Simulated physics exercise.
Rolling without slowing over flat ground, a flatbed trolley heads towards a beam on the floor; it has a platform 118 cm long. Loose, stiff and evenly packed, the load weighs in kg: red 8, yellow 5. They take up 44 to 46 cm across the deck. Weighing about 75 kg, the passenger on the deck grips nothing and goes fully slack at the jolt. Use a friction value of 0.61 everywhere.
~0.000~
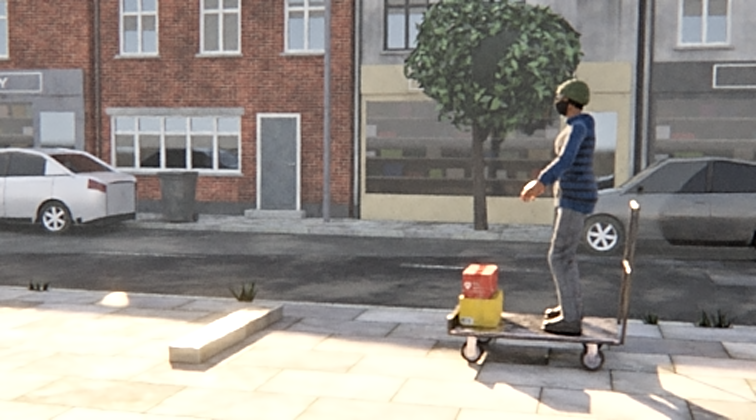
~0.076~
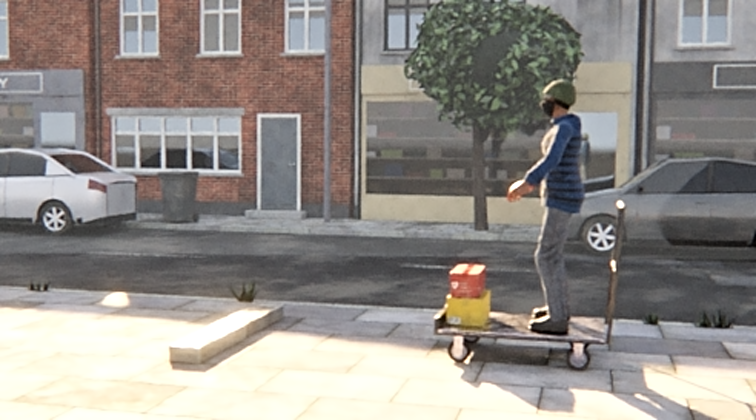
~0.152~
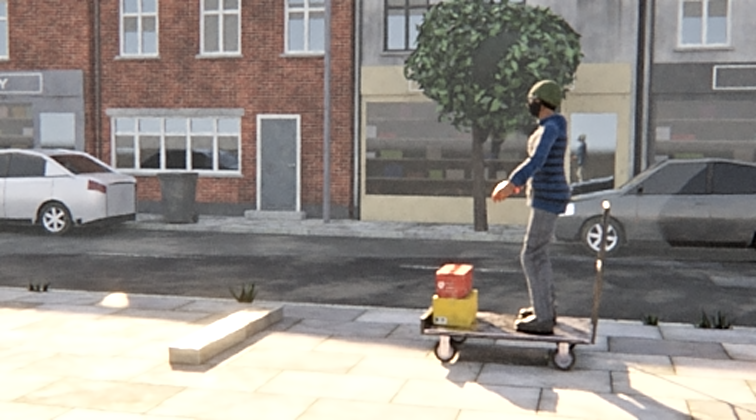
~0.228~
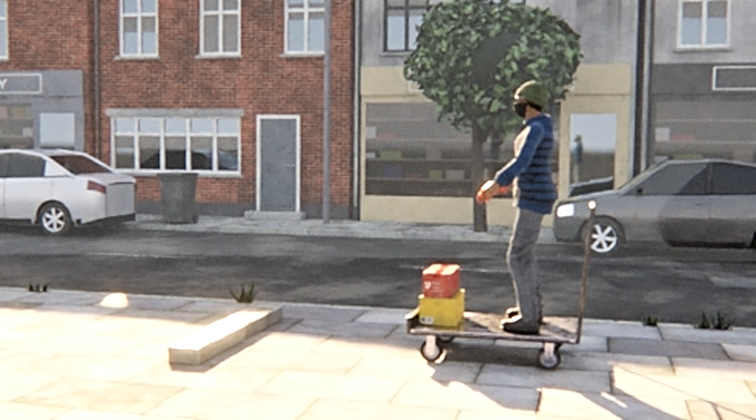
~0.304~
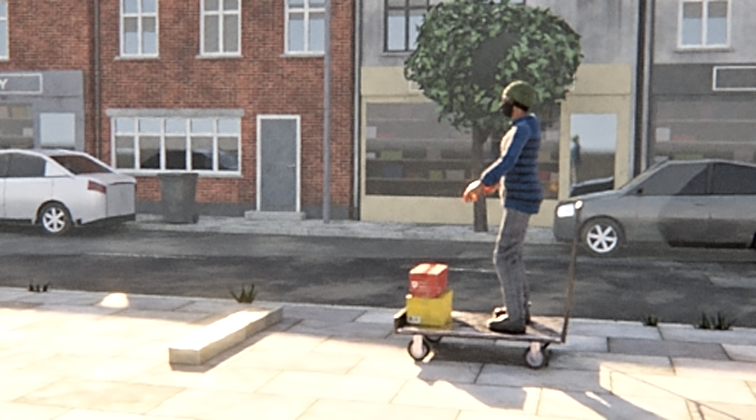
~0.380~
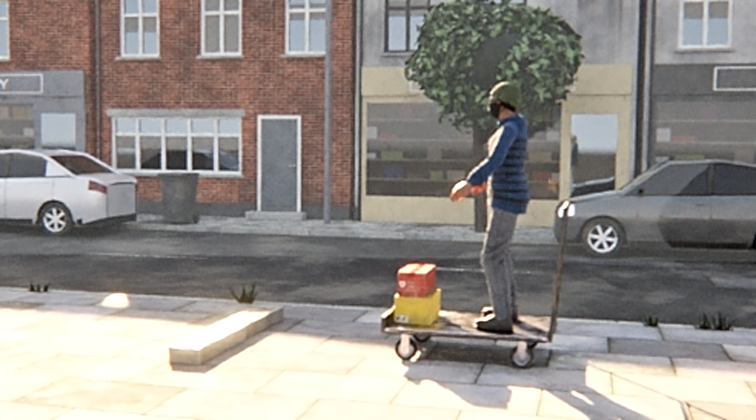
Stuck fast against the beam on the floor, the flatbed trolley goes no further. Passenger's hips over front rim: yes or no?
No, still on the deck.
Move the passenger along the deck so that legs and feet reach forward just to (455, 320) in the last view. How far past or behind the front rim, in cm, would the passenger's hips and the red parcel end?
The hips would end 50 cm past the front rim and the red one 70 cm past it.
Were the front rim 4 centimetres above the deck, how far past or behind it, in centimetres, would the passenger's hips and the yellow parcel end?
So the hips end 50 cm short of the rim, and the yellow one ends 20 cm short of it.
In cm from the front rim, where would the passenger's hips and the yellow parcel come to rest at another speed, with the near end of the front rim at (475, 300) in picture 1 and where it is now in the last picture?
You'd see the hips go 30 cm past the front rim, with yellow sitting 20 cm behind it.
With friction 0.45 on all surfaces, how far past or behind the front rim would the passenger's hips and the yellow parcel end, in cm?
Then the hips sit 70 cm back and yellow sits 20 cm back.
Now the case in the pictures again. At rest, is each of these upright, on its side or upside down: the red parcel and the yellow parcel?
At rest: Red upside down, yellow upright.
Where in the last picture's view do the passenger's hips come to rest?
Around (327, 268).
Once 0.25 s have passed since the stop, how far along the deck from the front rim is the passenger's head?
Some 50 cm behind it.
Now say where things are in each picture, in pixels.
In the first picture, hips (576, 196), red parcel (481, 282), rim corner (449, 330); 181 cm still to roll.
In the second picture, hips (563, 196), red parcel (468, 281), rim corner (436, 330); 171 cm still to roll.
In the third picture, hips (549, 197), red parcel (455, 281), rim corner (422, 330); 161 cm still to roll.
In the fourth picture, hips (535, 197), red parcel (442, 281), rim corner (408, 329); 151 cm still to roll.
In the fifth picture, hips (522, 197), red parcel (429, 281), rim corner (396, 329); 141 cm still to roll.
In the sixth picture, hips (509, 197), red parcel (417, 281), rim corner (383, 328); 131 cm still to roll. Speed about 1.3 m/s.
Impact comes at 1.38 s.
After 1.93 s the passenger's hips are 67 cm behind the rim, near (316, 247) in the last picture's view.
After 2.38 s the passenger's hips are 78 cm behind the rim, near (329, 268) in the last picture's view.
At rest, 4.3 s, past the rim, red parcel; behind it, yellow parcel and the passenger's hips.
